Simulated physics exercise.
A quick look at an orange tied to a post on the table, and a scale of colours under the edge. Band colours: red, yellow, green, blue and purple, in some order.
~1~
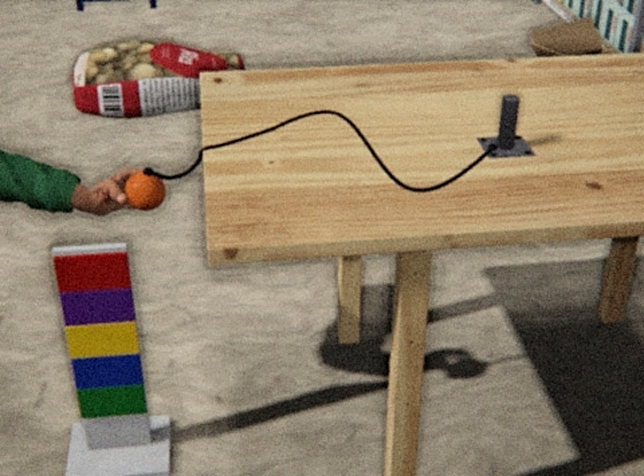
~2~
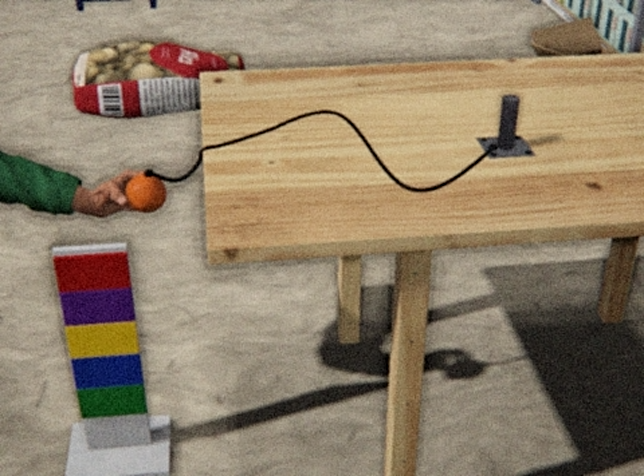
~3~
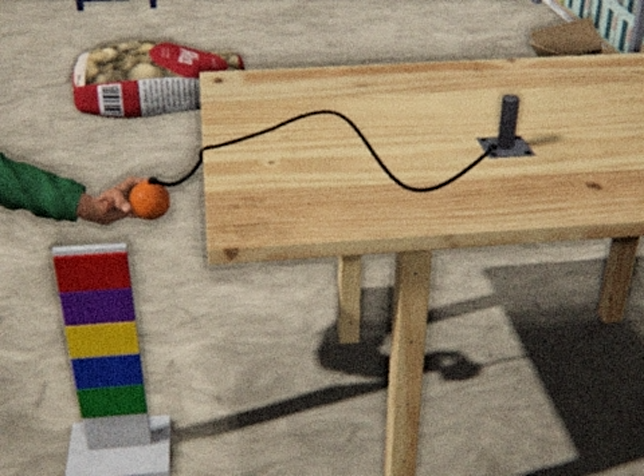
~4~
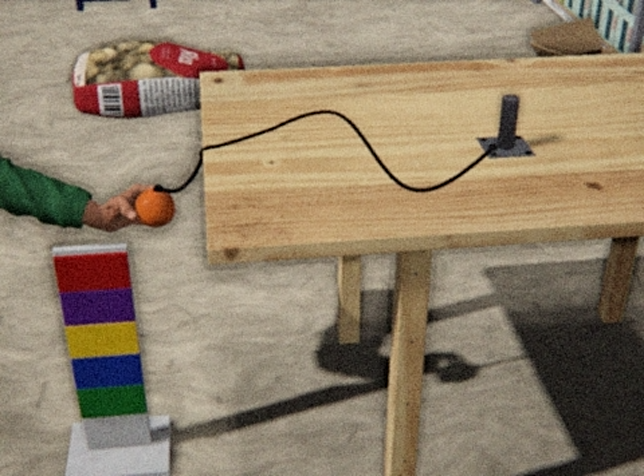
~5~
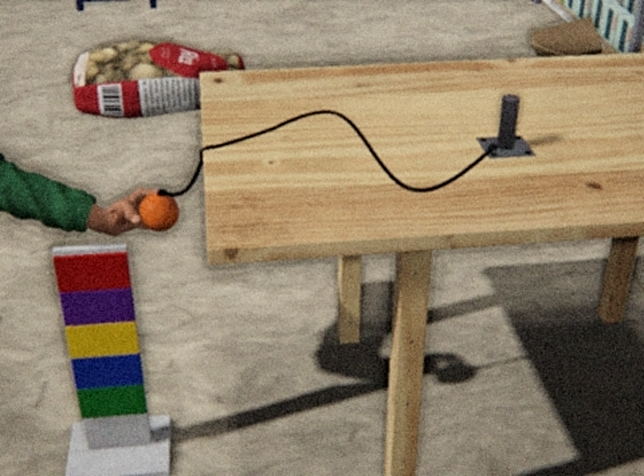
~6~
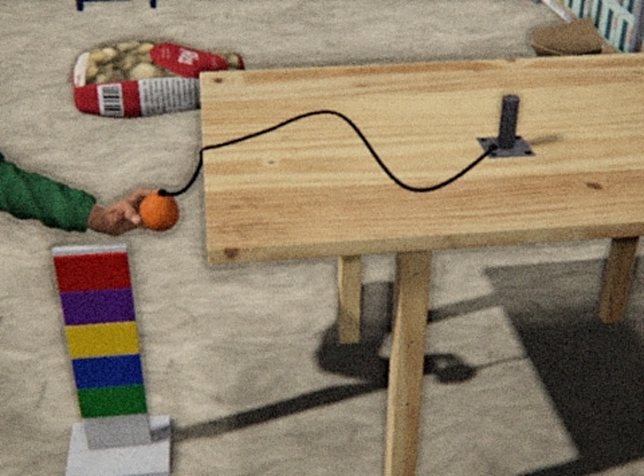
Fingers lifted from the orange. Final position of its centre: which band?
Band: Green.
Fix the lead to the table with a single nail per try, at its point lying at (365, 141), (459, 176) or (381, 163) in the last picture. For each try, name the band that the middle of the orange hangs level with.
Each in turn comes out as purple, blue, yellow.
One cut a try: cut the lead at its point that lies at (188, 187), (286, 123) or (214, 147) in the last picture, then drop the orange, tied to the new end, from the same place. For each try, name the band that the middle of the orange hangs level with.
Try 1 - blue; try 2 - red; try 3 - yellow.
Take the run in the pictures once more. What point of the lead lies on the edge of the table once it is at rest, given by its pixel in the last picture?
Around (351, 124).
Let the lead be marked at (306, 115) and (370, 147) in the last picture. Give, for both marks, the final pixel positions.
The first moves to (208, 232), the second to (263, 161).
Soon after, orange near (216, 383); level with blue.
Then, orange near (227, 410); level with green.
At rest, orange near (222, 407); level with green. Its centre hangs level with the green band.
